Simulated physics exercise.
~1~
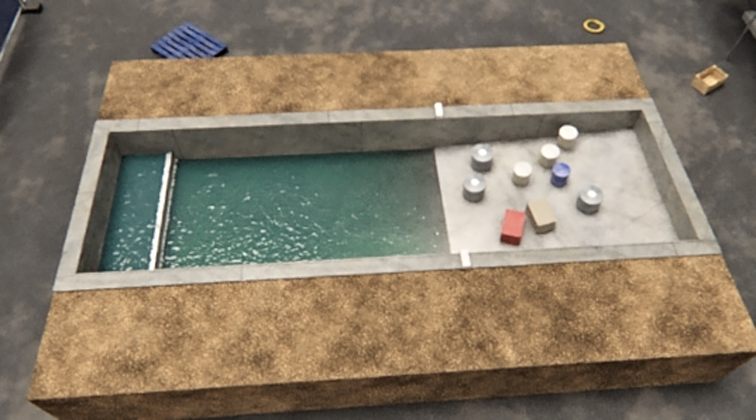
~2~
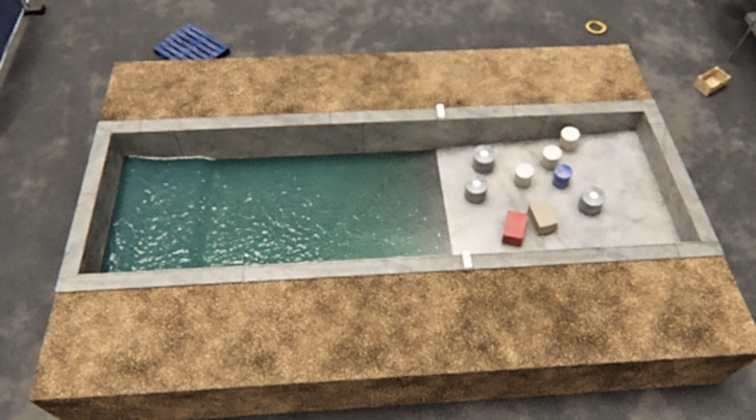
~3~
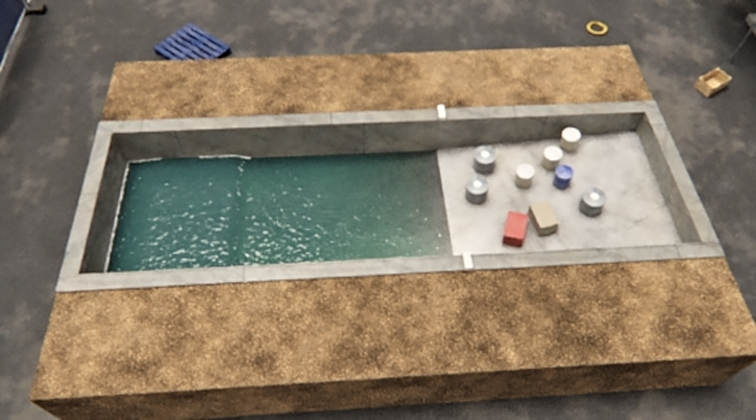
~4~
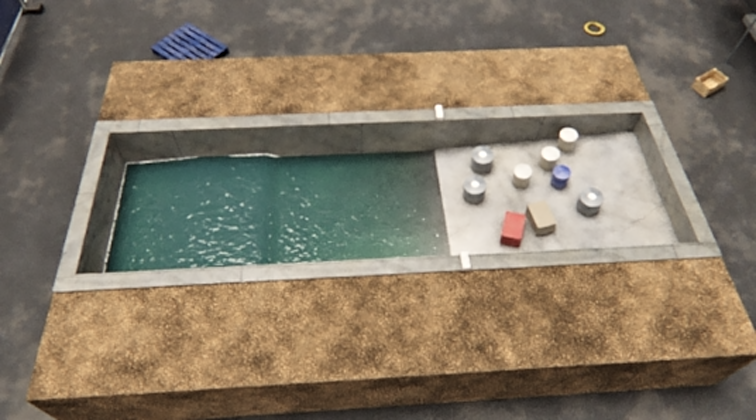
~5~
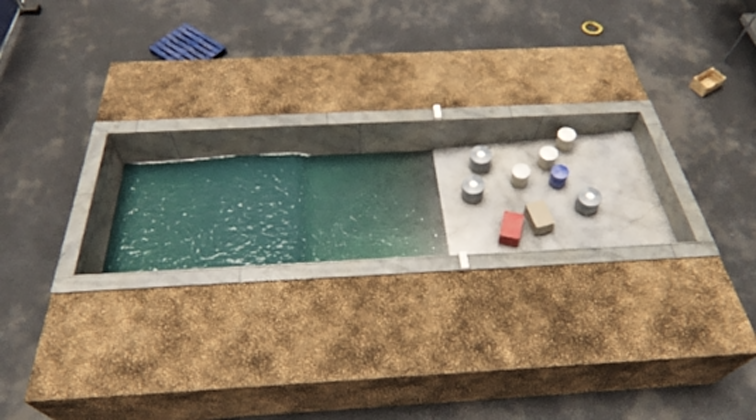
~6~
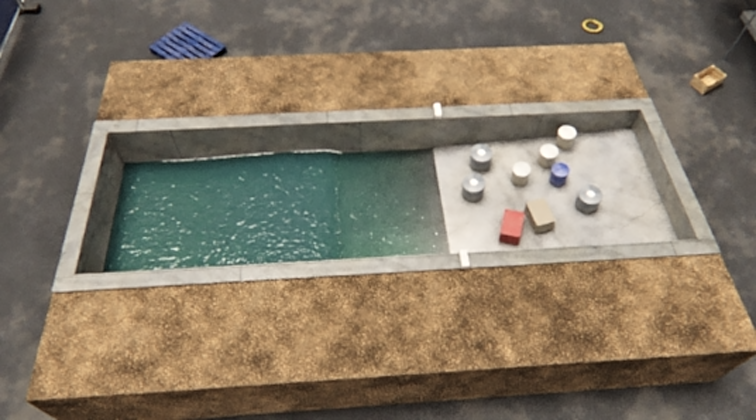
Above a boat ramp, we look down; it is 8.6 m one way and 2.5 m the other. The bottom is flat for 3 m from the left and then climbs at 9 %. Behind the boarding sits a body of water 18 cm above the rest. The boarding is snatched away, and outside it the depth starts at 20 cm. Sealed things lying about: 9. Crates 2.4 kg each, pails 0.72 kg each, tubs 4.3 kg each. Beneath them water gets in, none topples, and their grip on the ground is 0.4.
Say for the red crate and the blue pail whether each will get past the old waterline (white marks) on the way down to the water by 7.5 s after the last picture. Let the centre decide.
Results - red crate: Over; blue pail: Not over.
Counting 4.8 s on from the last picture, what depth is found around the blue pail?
Roughly 0 cm.
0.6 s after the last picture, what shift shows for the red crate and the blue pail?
Shifts by then: Around 0 and 0 cm.
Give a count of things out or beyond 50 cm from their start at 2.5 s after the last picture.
I get 1.
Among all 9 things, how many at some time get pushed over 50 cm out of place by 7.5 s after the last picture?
I make it 5.
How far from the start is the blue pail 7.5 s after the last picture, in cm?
Measured offset: Near 0 cm.
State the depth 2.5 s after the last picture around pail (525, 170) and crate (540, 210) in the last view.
Close to 1 and 2 centimetres.
Then, 0.6 s after the last picture the red crate is near (514, 223), 0.0 m from its start, aground; the blue pail is near (562, 169), 0.0 m from its start, aground; 0 of 9 are over the mark; 0 afloat.
Then, 2.5 s after the last picture the red crate is near (532, 226), 0.3 m from its start, afloat; the blue pail is near (562, 169), 0.0 m from its start, aground; 0 of 9 are over the mark; 1 afloat.
Then, 4.8 s after the last picture the red crate is near (468, 239), 0.8 m from its start, afloat; the blue pail is near (563, 169), 0.0 m from its start, aground; 0 of 9 are over the mark; 2 afloat.
Then, 7.5 s after the last picture the red crate is near (375, 246), 2.1 m from its start, afloat; the blue pail is near (563, 169), 0.0 m from its start, aground; 3 of 9 are over the mark; 3 afloat.
